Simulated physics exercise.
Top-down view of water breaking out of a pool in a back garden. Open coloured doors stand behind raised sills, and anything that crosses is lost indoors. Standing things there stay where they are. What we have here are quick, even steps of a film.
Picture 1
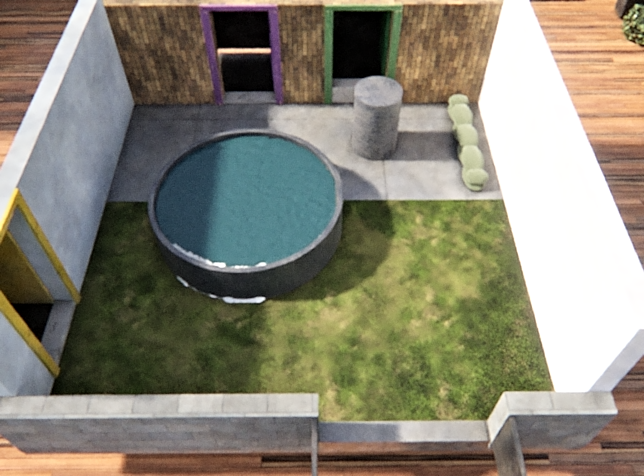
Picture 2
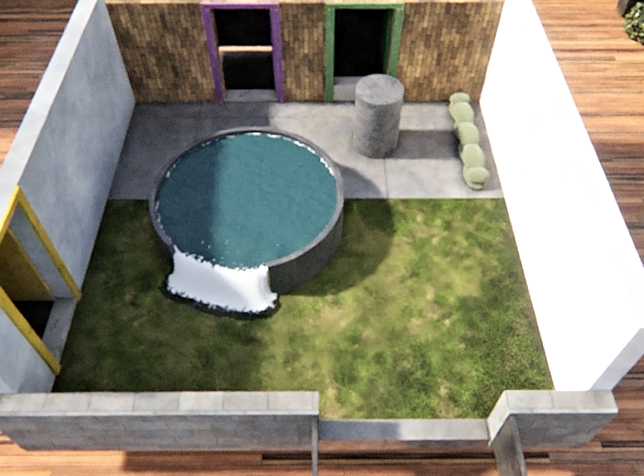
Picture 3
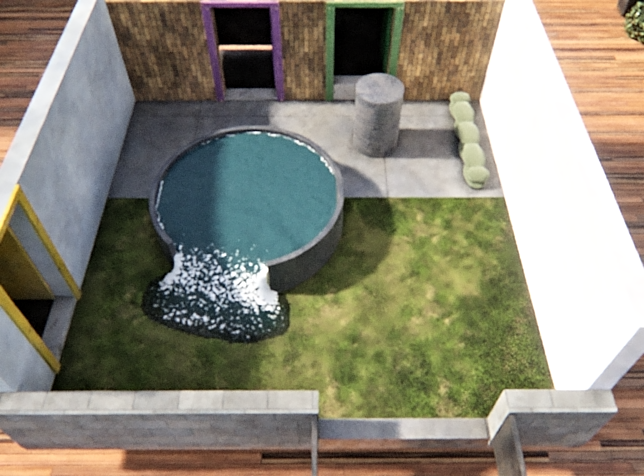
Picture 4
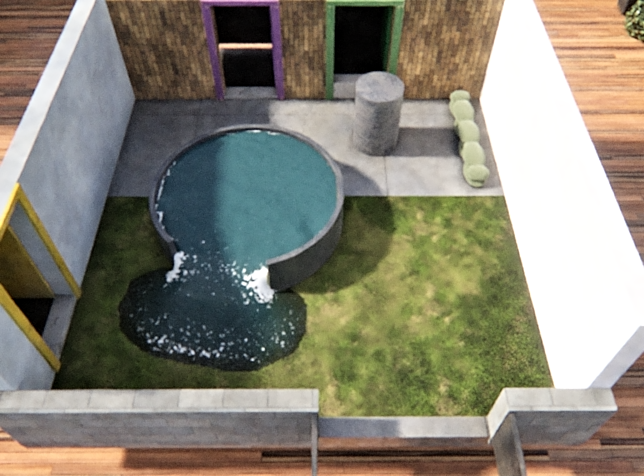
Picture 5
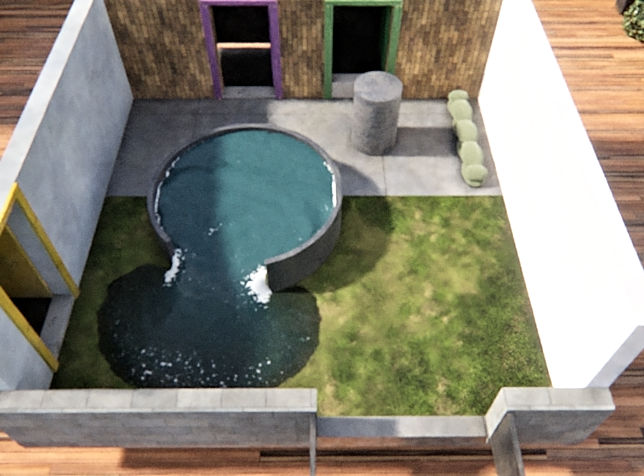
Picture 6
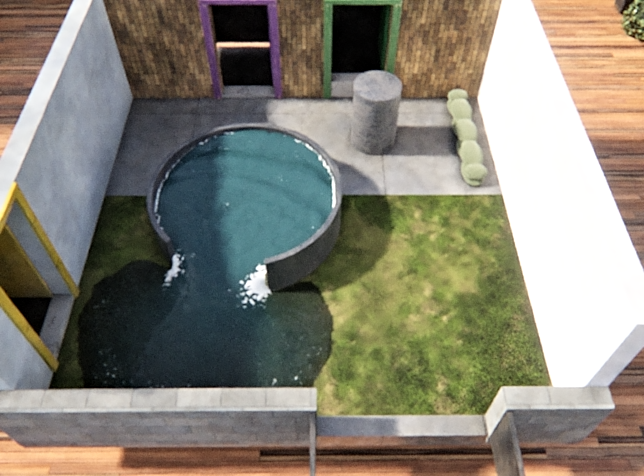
A round pool in a walled back garden held still water, then water burst out through a gap in its front side and spread in a dark, widening puddle across the grass.
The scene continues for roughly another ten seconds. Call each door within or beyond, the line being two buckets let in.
Green door - within; yellow door - beyond; purple door - within.
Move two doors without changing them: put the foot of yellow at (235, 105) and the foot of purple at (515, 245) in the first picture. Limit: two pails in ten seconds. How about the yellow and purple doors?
Result - the yellow door one stays within limits while the purple door one stays within limits.
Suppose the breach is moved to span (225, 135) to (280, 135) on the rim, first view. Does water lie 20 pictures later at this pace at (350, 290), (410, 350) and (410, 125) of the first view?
Point by point: Unwetted; unwetted; soaked.
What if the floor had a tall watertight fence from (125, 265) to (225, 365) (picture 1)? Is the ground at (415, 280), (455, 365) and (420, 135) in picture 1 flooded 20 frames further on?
Submerged, submerged, then spared.
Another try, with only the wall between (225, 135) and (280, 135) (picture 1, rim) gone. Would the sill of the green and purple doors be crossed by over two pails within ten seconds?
Result - green door: Misses the line; purple door: Clears the line.
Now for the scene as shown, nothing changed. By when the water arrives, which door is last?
The green one.
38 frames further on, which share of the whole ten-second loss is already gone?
It works out at roughly 65 per cent.
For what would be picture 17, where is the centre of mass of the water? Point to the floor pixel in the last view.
The centre of mass sits at about (221, 278).
A moment on, water covers 20 % of the floor; the green door not reached, the yellow door wet at the sill, nothing in, the purple door not reached.
Next, water covers 25 % of the floor; the green door not reached, the yellow door under two buckets in, the purple door not reached.
Then, water covers 45 % of the floor; the green door not reached, the yellow door over two buckets in, the purple door not reached.
Later, water covers 70 % of the floor; the green door not reached, the yellow door far over two buckets in, the purple door wet at the sill, nothing in.
In the end, water covers 95 % of the floor; the green door wet at the sill, nothing in, the yellow door far over two buckets in, the purple door under two buckets in.
